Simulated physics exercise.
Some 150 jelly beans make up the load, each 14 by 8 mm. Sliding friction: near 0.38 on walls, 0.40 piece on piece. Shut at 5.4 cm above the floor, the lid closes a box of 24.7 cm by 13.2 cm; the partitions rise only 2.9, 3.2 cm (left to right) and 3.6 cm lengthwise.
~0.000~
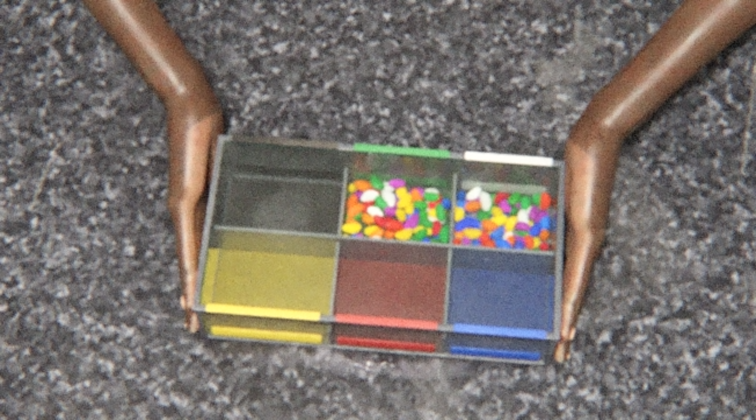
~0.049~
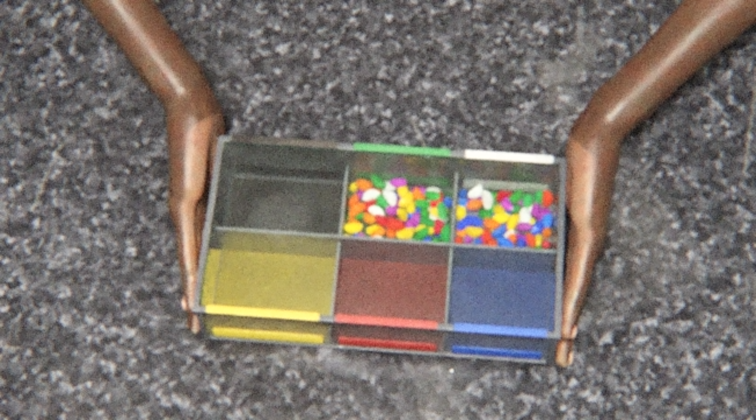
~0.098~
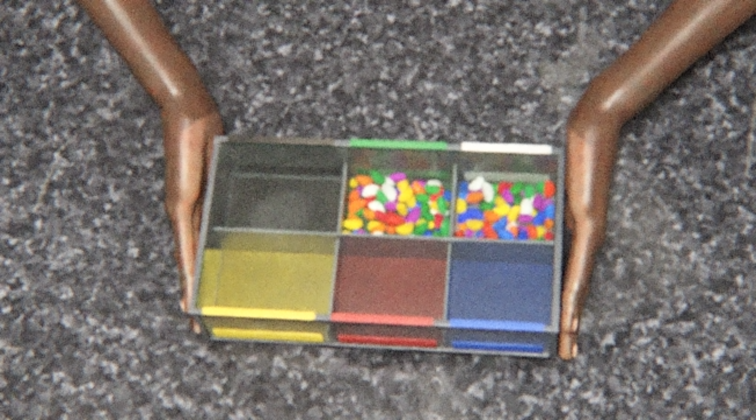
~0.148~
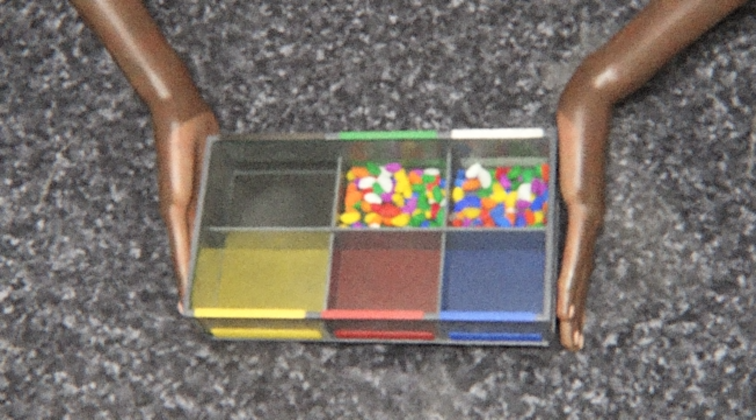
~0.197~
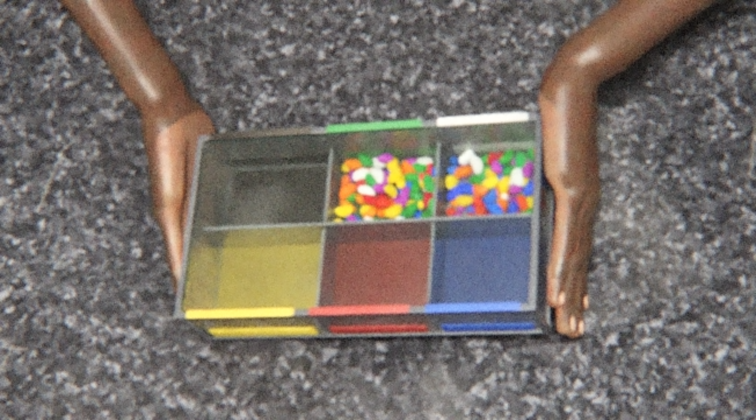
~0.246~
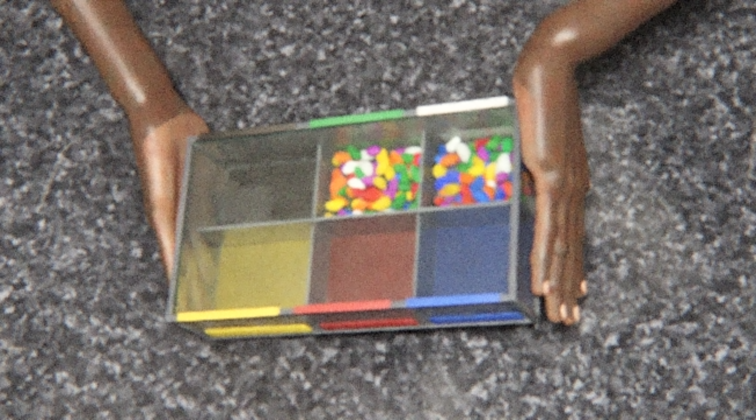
Two hands holding a clear-lidded, six-compartment box of colourful jelly beans over a speckled grey surface, gradually tilting its left front corner lowest.
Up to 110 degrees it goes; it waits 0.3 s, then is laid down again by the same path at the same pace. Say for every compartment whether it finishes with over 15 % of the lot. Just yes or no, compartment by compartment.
Red gets a no, blue gets a no, green gets a no, yellow gets a yes, white gets a no, black gets a yes.
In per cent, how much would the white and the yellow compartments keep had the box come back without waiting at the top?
You'd end up with white at 0 per cent and yellow at 55 per cent.
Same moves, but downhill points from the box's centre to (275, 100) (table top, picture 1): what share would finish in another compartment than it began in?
Something like 45 per cent of the pieces.
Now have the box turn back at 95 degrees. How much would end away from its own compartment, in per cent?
I'd say close to 90 percent.
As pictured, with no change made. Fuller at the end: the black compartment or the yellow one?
I'd say the yellow side has more in it.
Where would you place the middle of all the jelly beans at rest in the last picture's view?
Estimated resting centre: Around (252, 269).
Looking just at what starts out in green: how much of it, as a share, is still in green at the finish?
0 per cent, roughly.
Then, at 1.15 s, tilt 110 degrees; red 5 %, green 10 %, yellow 45 %, white 5 %, black 40 %.
After 1.75 s, tilt 56 degrees; yellow 60 %, black 40 %.
After 2.40 s, tilt 0 degrees; yellow 60 %, black 40 %.
By 2.9 s all is still; red 0 %, blue 0 %, green 0 %, yellow 60 %, white 0 %, black 40 %.
